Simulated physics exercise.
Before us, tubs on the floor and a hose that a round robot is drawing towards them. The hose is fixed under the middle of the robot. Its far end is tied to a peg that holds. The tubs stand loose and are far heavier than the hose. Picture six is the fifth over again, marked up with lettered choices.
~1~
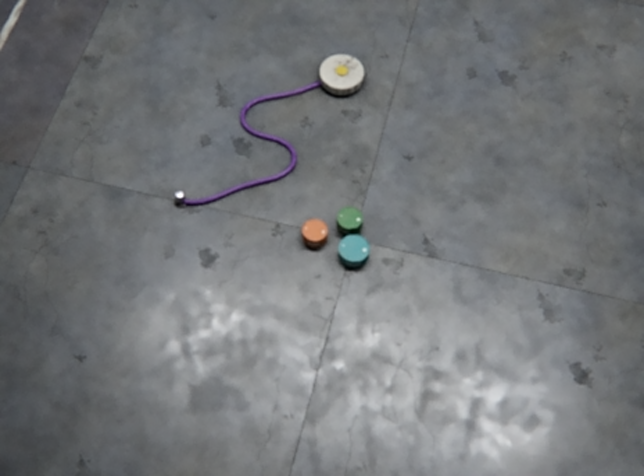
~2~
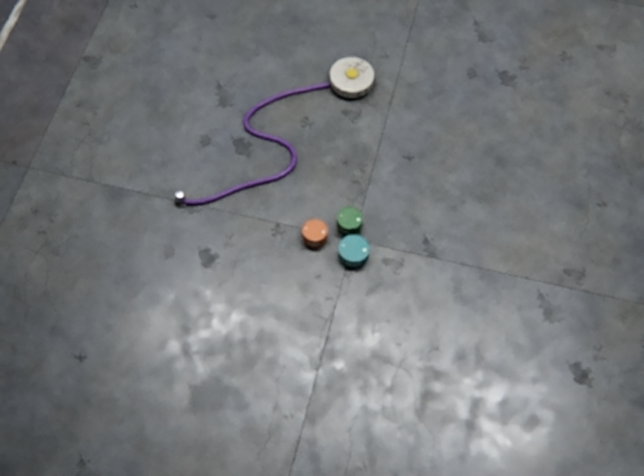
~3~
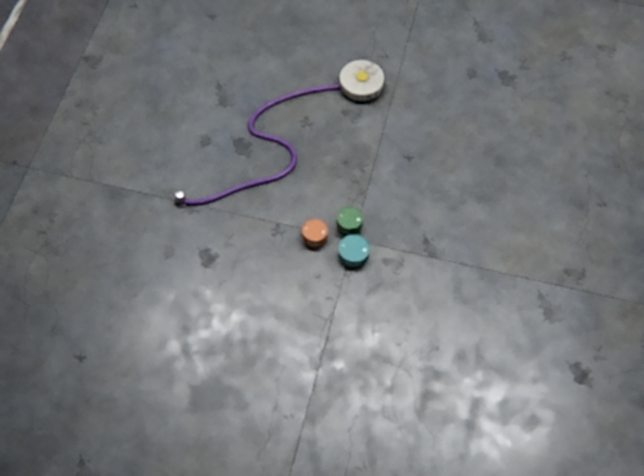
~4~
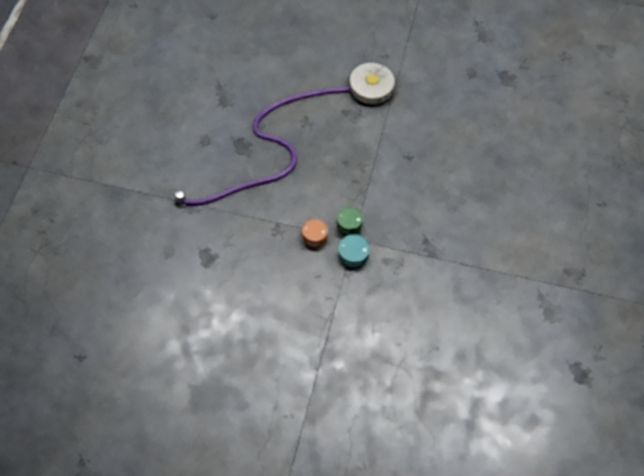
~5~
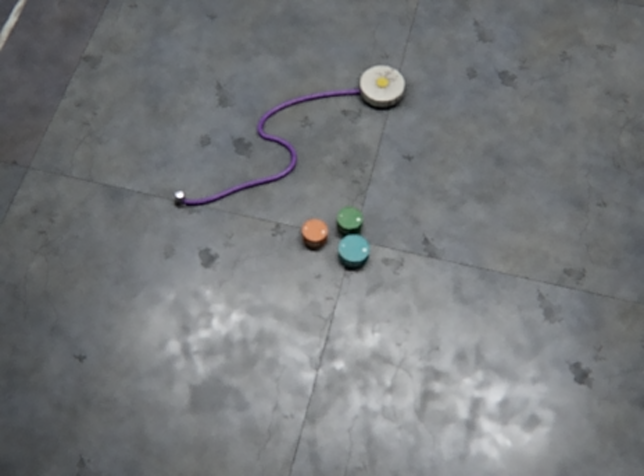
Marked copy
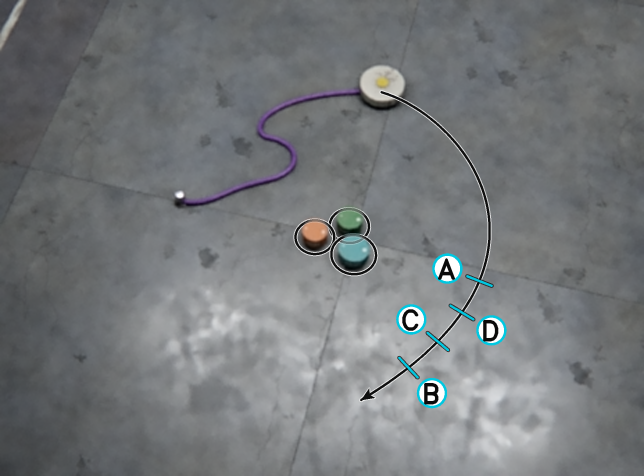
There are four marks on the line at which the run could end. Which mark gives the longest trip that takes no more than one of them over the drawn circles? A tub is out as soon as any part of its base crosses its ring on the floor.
The limit holds up to B.
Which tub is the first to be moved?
Green.
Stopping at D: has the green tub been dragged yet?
No.
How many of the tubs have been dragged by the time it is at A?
The count is none.
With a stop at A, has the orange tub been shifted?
No.
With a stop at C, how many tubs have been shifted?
By then, none.
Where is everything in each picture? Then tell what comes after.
In the first frame, robot (342, 76); peg (180, 198); green tub (350, 222).
In the second frame, robot (352, 79); orange tub (315, 234).
In the third frame, robot (362, 81); peg (180, 198).
In the fourth frame, robot (372, 84); orange tub (315, 234).
In the fifth frame, robot (382, 87); peg (180, 198); green tub (350, 222); orange tub (315, 234).
On the marked copy, A at (479, 281); B at (409, 368); C at (438, 341); D at (462, 312); the route from (381, 92) via (489, 241) to (361, 400).
Taking B. A third of the way, robot (473, 162).
Two thirds of the way, robot (481, 277).
When it is over, robot (409, 364); green tub (343, 228); one over the rings.
As for the rest, A is within the limit but short; C is within the limit but short; D is within the limit but short.
